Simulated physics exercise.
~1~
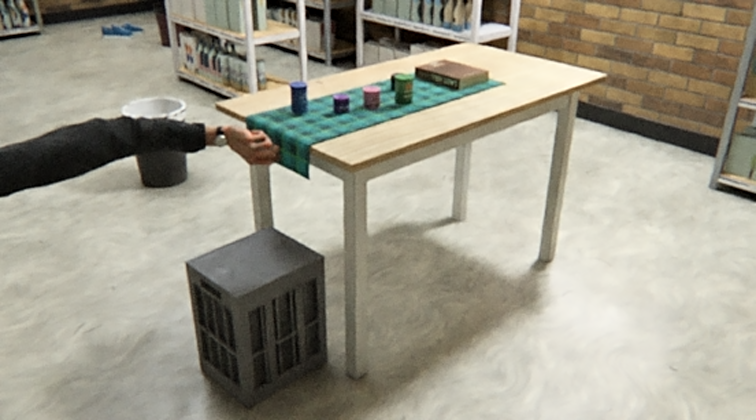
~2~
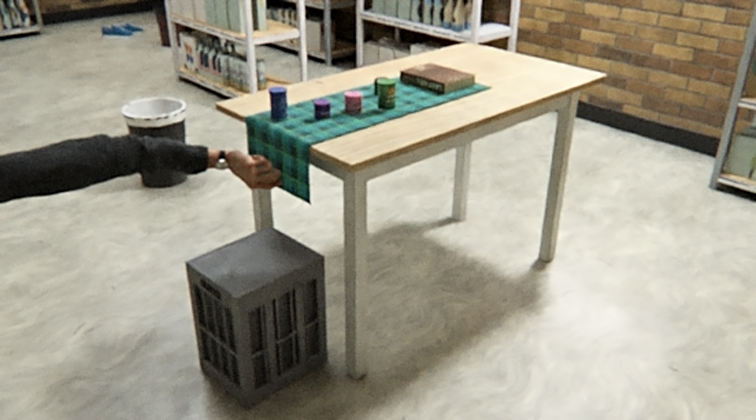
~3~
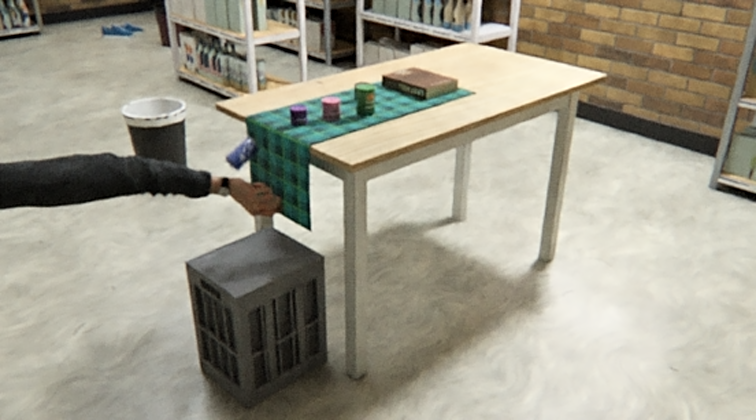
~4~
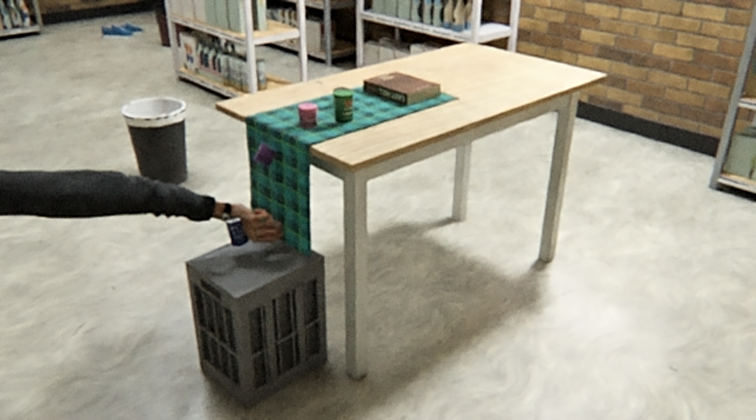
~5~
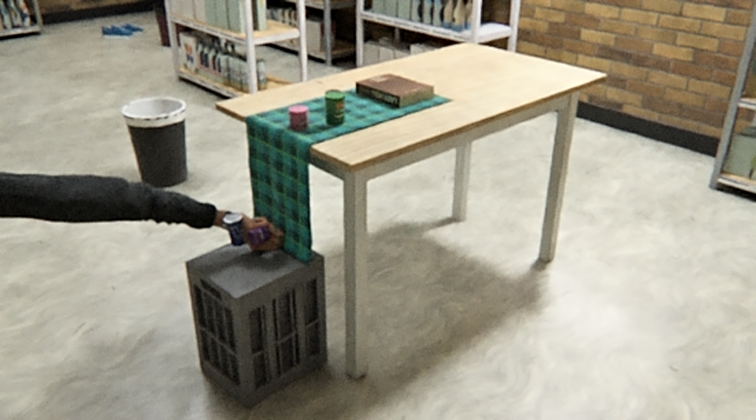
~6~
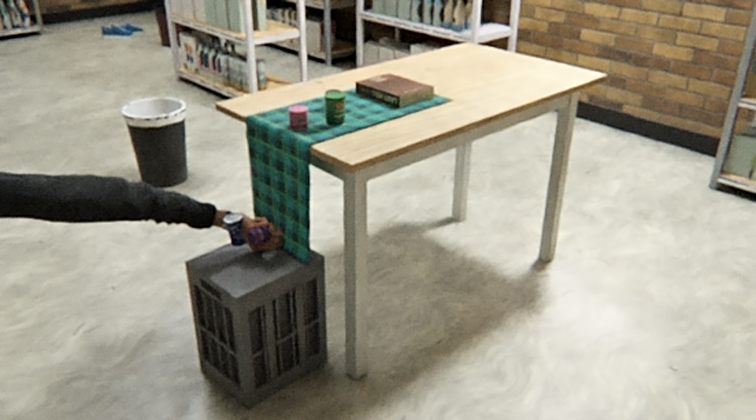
A hand pulled a turquoise checked runner down over the end of a table, carrying the things on it leftward, and the blue can, then the purple pot, tipped off the edge, ending by the hand above the grey crate while the rest stayed up.
